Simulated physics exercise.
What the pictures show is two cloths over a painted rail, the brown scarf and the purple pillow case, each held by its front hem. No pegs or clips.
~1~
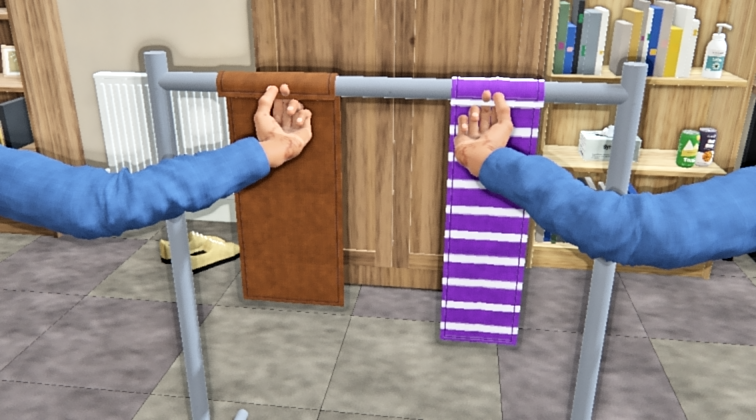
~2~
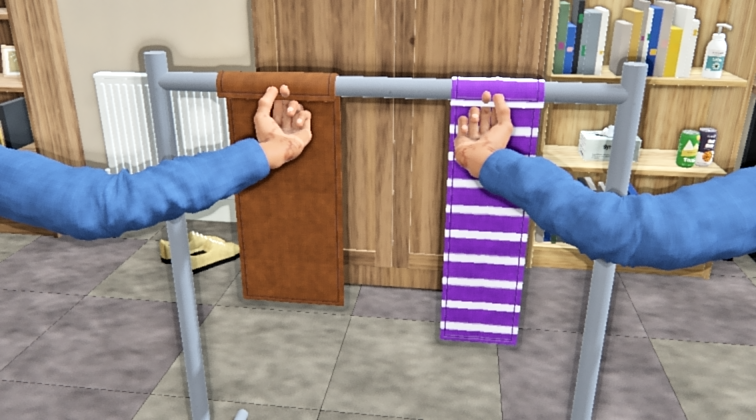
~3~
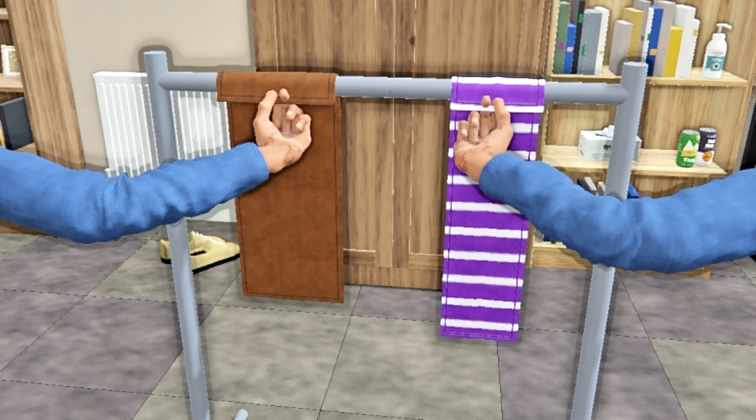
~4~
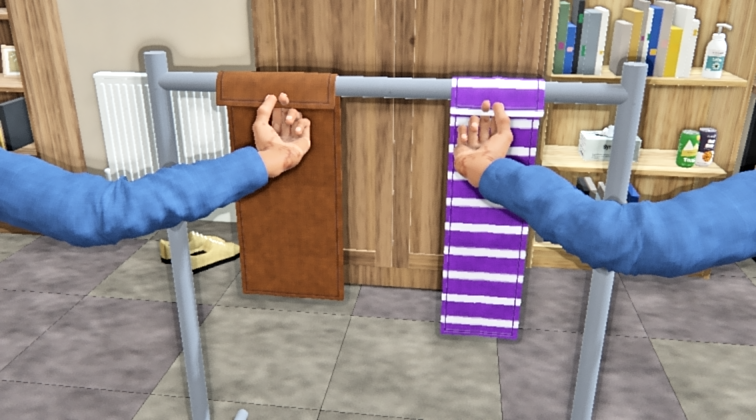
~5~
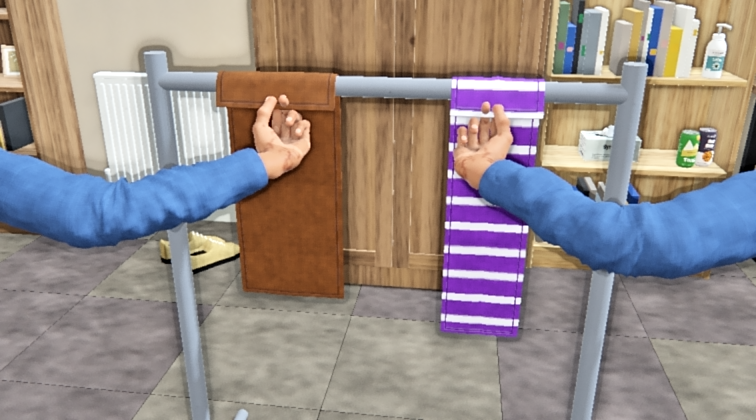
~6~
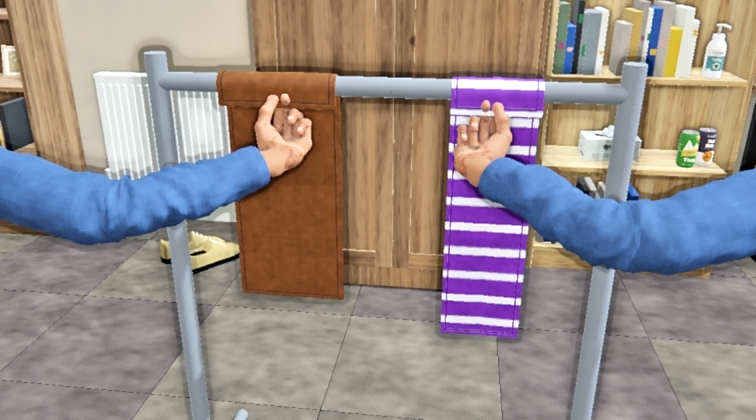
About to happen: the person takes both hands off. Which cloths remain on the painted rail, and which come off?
At the end, the brown scarf is gone, the purple pillow case is gone.
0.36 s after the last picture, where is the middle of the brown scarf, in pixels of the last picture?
Its middle is about at (293, 297).
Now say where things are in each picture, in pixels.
Scarf front hem (305, 91), back hem (318, 299); pillow case front hem (475, 97), back hem (460, 336), in the first frame.
Scarf front hem (305, 93); pillow case front hem (475, 98), in the second frame.
Scarf front hem (304, 96); pillow case front hem (474, 102), in the third frame.
Scarf front hem (304, 101); pillow case front hem (474, 107), in the fourth frame.
Scarf front hem (304, 102); pillow case front hem (474, 108), in the fifth frame.
Scarf front hem (305, 101), back hem (317, 292), front far shorter than the back; pillow case front hem (474, 107), back hem (460, 328), front far shorter than the back, in the sixth frame.
Then, 0.36 s later than the last view, scarf clear of the rail and dropping near (293, 297); pillow case clear of the rail and dropping near (483, 272).
Then, 0.62 s later than the last view, scarf in a heap on the floor; pillow case clear of the rail and dropping.
Finally, scarf in a heap on the floor; pillow case in a heap on the floor. The brown scarf is pulled off by its long side and the purple pillow case slides off.
